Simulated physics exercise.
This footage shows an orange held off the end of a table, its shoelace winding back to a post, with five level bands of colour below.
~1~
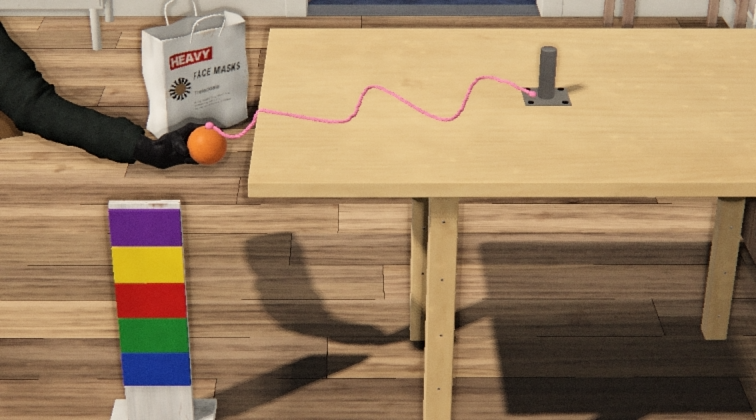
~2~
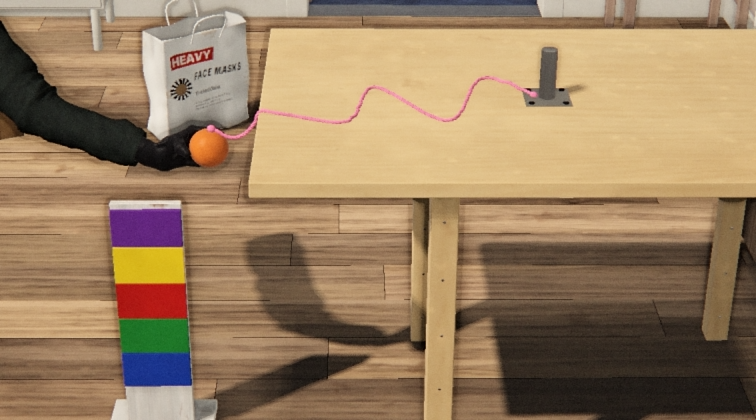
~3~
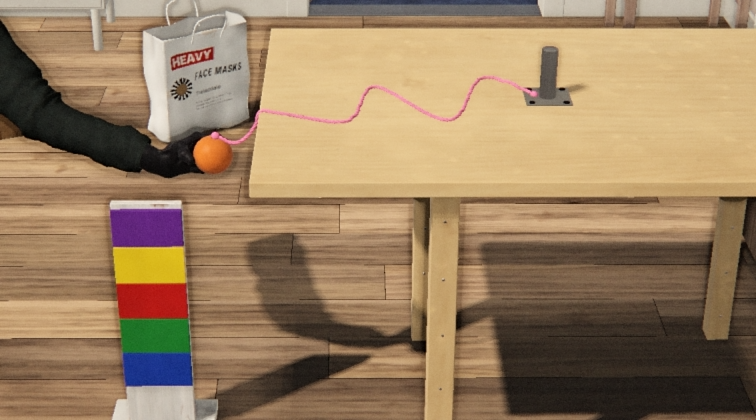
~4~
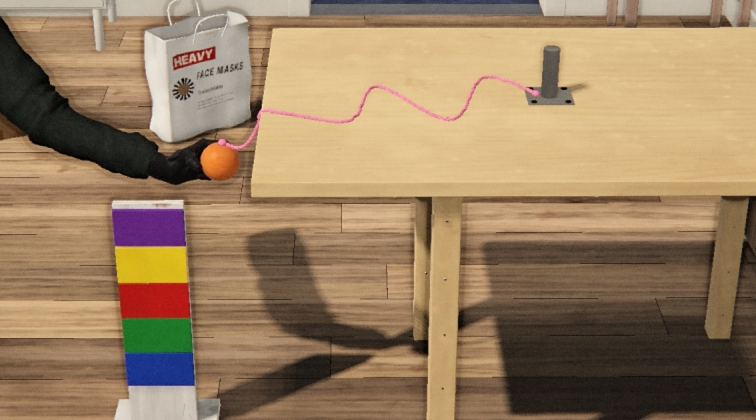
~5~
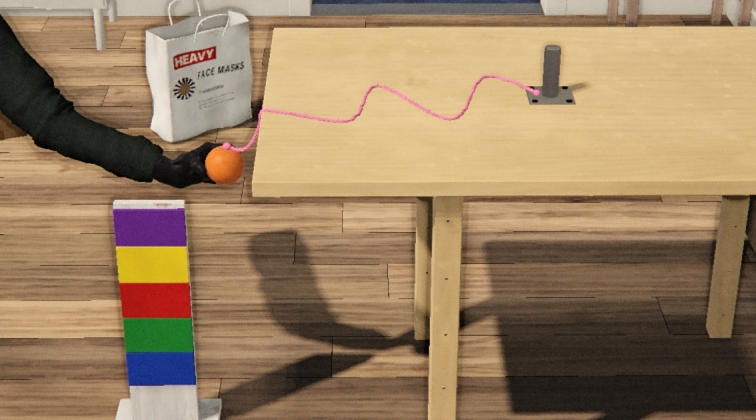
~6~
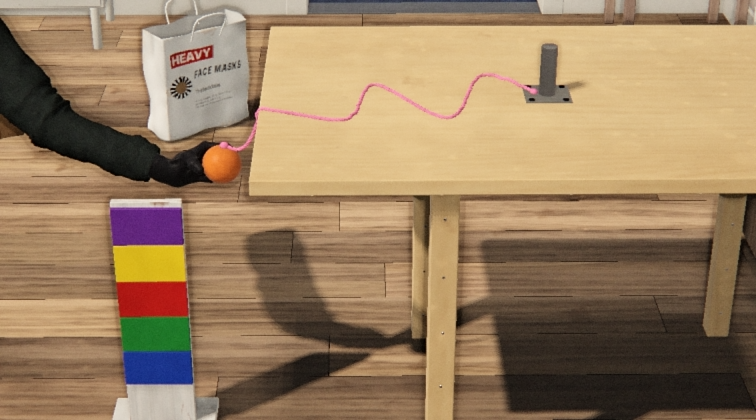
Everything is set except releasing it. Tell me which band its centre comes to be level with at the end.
Its centre comes to be level with the blue band.
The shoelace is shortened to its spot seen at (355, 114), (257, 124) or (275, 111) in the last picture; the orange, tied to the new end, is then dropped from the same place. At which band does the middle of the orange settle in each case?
Lab note - try 1: Purple; try 2: Green; try 3: Red.
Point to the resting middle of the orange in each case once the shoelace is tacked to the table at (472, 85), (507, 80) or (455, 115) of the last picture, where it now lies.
First try (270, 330), second try (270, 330), third try (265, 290).
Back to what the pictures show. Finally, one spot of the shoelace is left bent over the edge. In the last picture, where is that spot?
Check around (393, 92) - that's where it is.
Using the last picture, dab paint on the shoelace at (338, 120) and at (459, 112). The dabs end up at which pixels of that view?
Roughly at (265, 222), and the other roughly at (362, 97).
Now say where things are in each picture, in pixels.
In the first picture, orange (207, 146); purple (145, 230); yellow (148, 266); red (151, 302); green (153, 337); blue (156, 371).
In the second picture, orange (209, 148); shoelace through (501, 82) (465, 105) (407, 103) (361, 103) (300, 117).
In the third picture, orange (213, 155).
In the fourth picture, orange (220, 162); shoelace through (503, 81) (467, 104) (410, 102) (363, 102) (302, 116).
In the fifth picture, orange (224, 165).
In the sixth picture, orange (222, 164); shoelace through (501, 79) (465, 102) (408, 100) (361, 100) (300, 115).
Early on, orange near (231, 312); level with red.
Midway, orange near (283, 365); level with blue.
Near the end, orange near (272, 359); level with blue.
Finally, orange near (270, 361); level with blue. Its centre hangs level with the blue band.
